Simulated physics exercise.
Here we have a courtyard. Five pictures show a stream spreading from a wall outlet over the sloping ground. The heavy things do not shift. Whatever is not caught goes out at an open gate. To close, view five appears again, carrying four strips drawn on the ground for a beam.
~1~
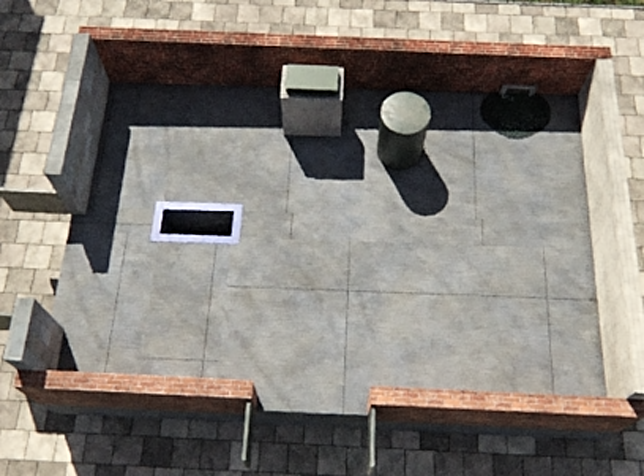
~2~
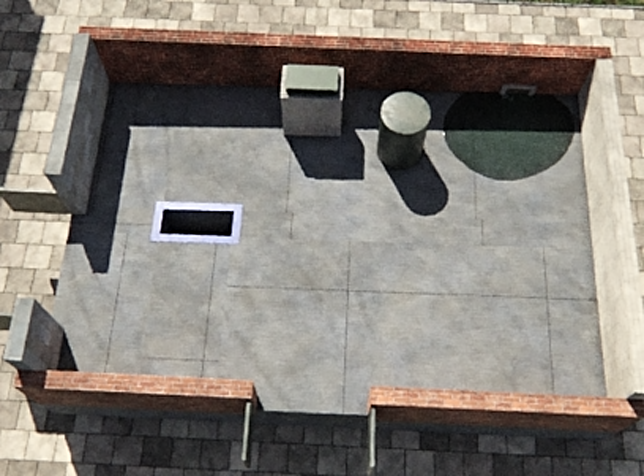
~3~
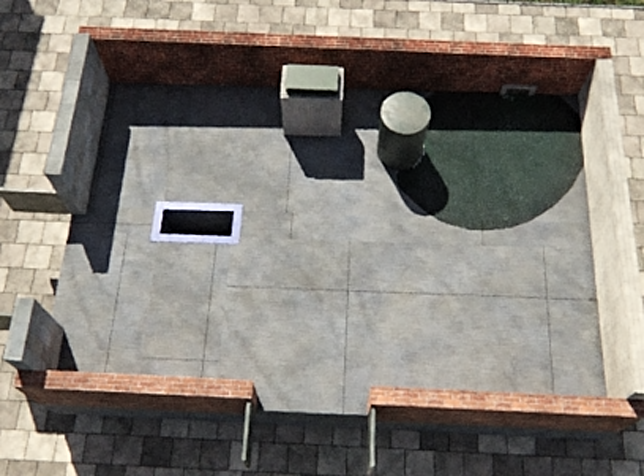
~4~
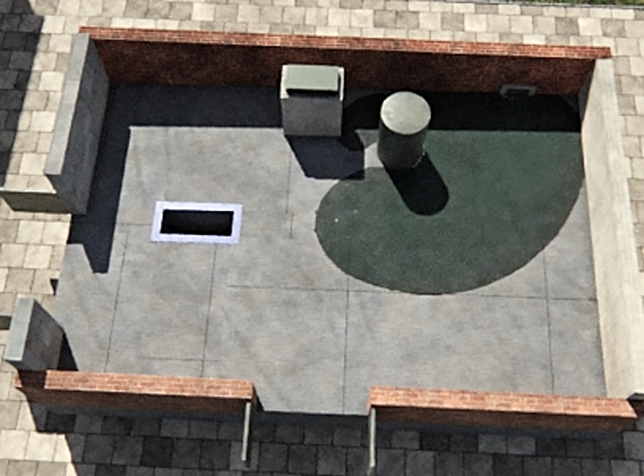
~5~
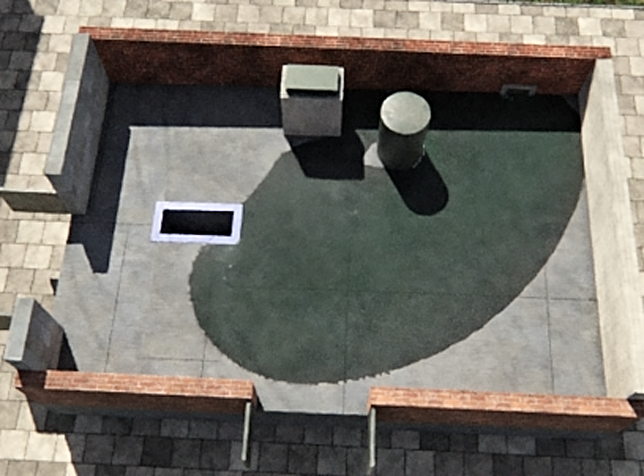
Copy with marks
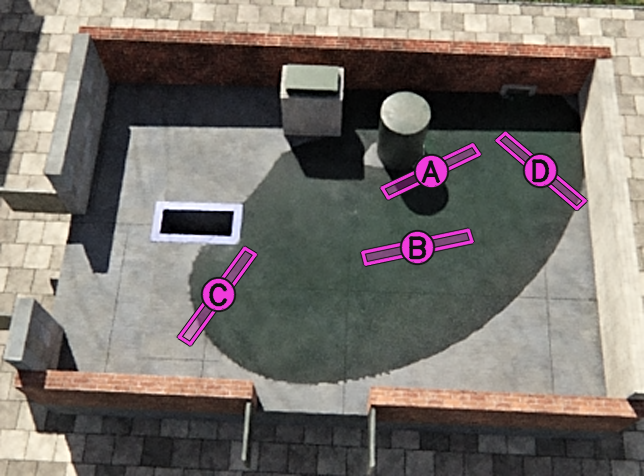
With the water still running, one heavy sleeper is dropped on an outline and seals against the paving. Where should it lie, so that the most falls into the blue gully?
Take B.
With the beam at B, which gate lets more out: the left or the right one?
The left one.
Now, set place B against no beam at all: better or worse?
Place B is better.
On the marked copy, A from (385, 192) to (475, 149); B from (364, 258) to (470, 235); C from (184, 340) to (250, 251); D from (501, 136) to (580, 204).
With A, about 14 % of the stream runs into the blue gully, about 86 % out by the gates.
With B, about 26 % of the stream runs into the blue gully, about 74 % out by the gates.
With C, about 17 % of the stream runs into the blue gully, about 83 % out by the gates.
With D, about 18 % of the stream runs into the blue gully, about 82 % out by the gates.
